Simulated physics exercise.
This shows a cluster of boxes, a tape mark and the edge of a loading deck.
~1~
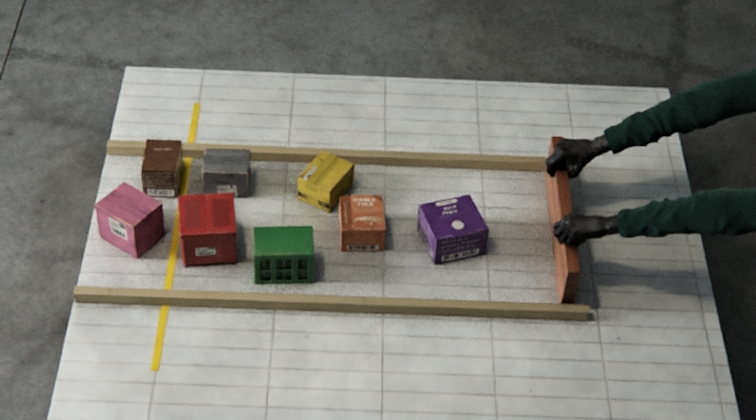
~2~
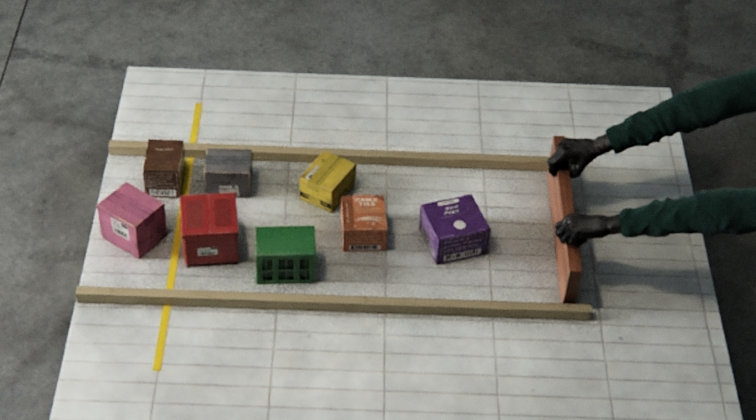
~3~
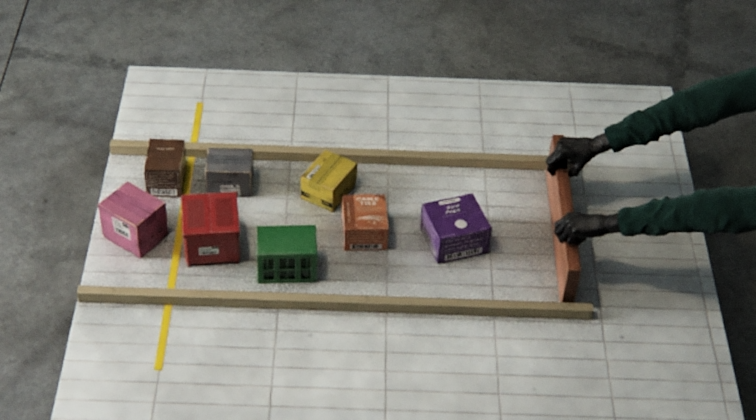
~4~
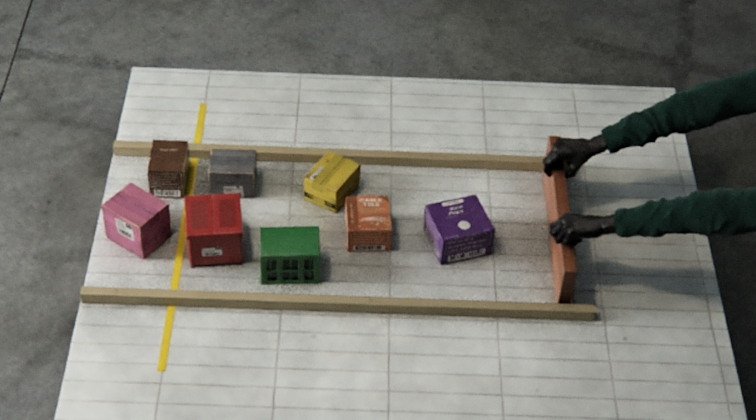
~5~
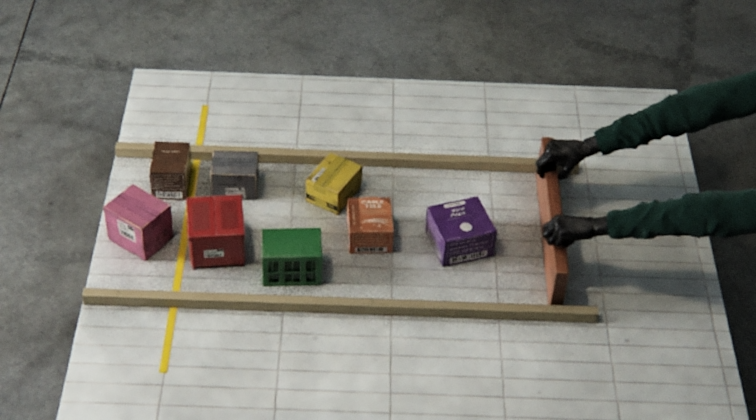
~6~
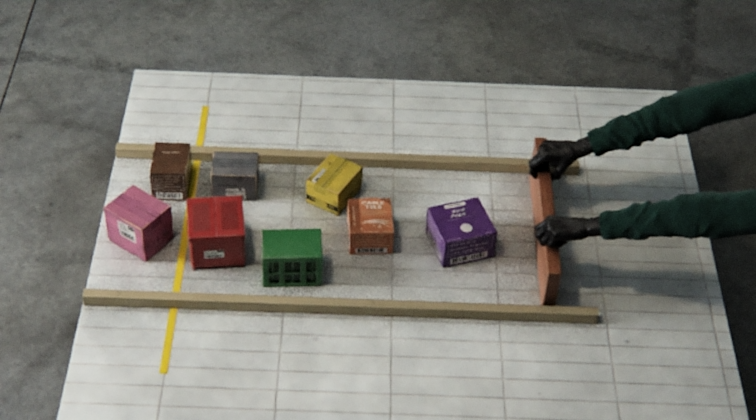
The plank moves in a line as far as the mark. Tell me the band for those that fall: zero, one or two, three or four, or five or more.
Here the number that fall off is three or four.
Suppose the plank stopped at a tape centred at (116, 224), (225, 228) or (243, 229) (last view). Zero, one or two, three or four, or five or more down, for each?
One after another: Five or over; one to two; one or two.
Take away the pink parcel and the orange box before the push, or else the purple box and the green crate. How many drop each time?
It would be 1 and 2.
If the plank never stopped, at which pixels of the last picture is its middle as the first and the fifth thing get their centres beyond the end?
Near (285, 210) and (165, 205).
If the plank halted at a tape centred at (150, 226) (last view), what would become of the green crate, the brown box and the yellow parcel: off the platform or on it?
The green crate does not fall, the brown box is lost, the yellow parcel holds on.
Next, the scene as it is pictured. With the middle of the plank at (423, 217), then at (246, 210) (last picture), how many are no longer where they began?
First 2, then 8.
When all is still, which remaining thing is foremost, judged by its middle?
That is the orange box.
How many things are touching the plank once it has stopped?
3 of them.
Soon after, none off yet; pink parcel at rest near (139, 223); brown box at rest near (171, 171); red tote at rest near (216, 233).
Then, none off yet; pink parcel moved a little near (119, 222); brown box at rest near (171, 171); red tote moved about its own width near (178, 230).
By the end, the number that fall off is three or four; fallen, red tote, brown box and pink parcel.
